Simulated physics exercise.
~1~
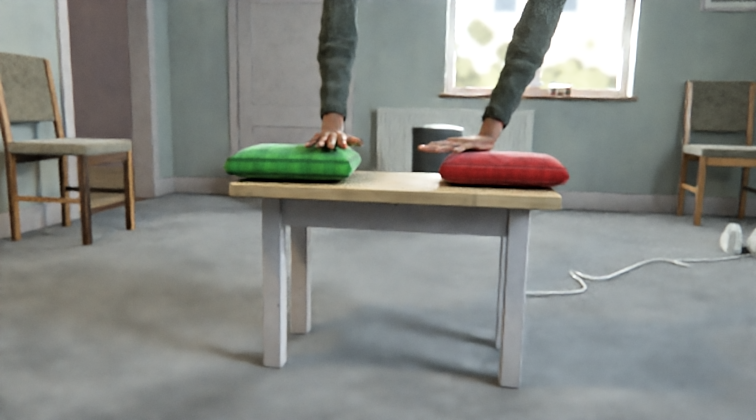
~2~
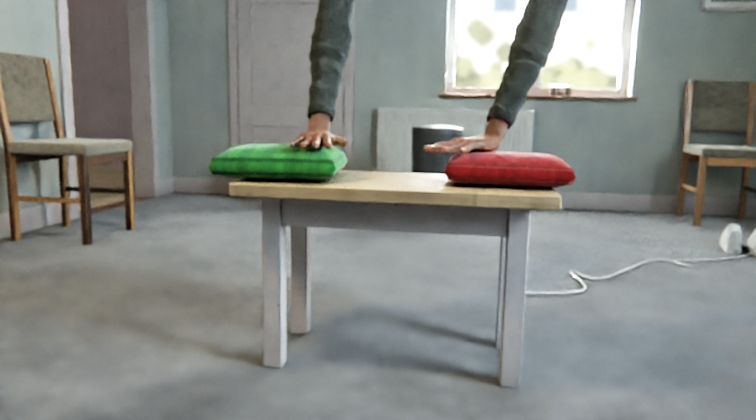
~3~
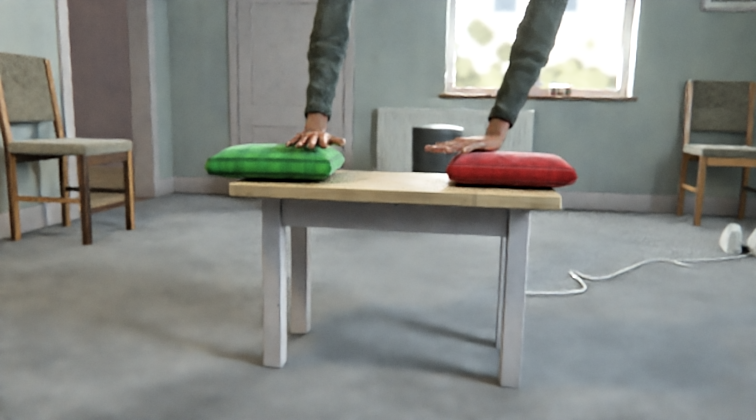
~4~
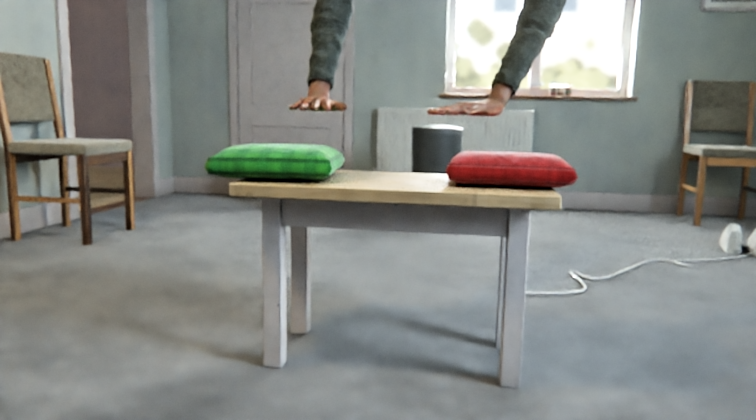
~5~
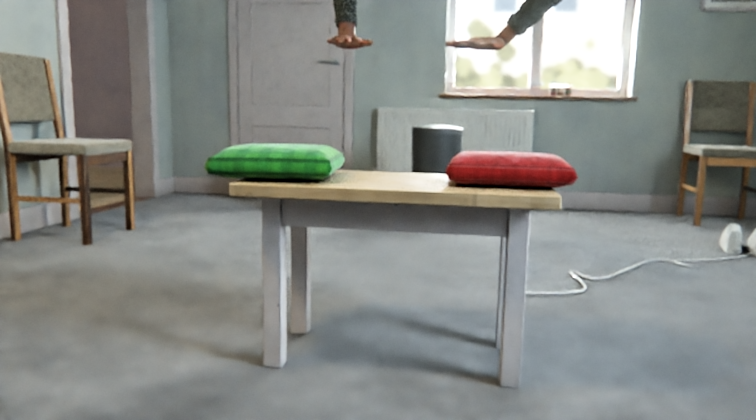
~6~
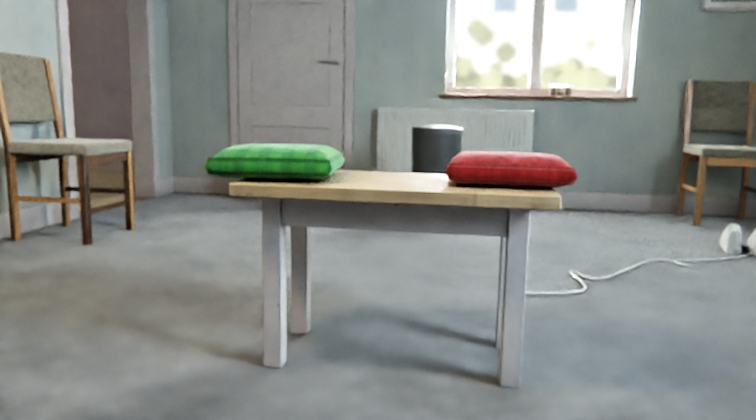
Two hands pushed a green cushion and a red one slightly apart on a low wooden table, then let go and lifted up out of view, leaving both cushions resting on the tabletop, with the green one poking past the left edge.
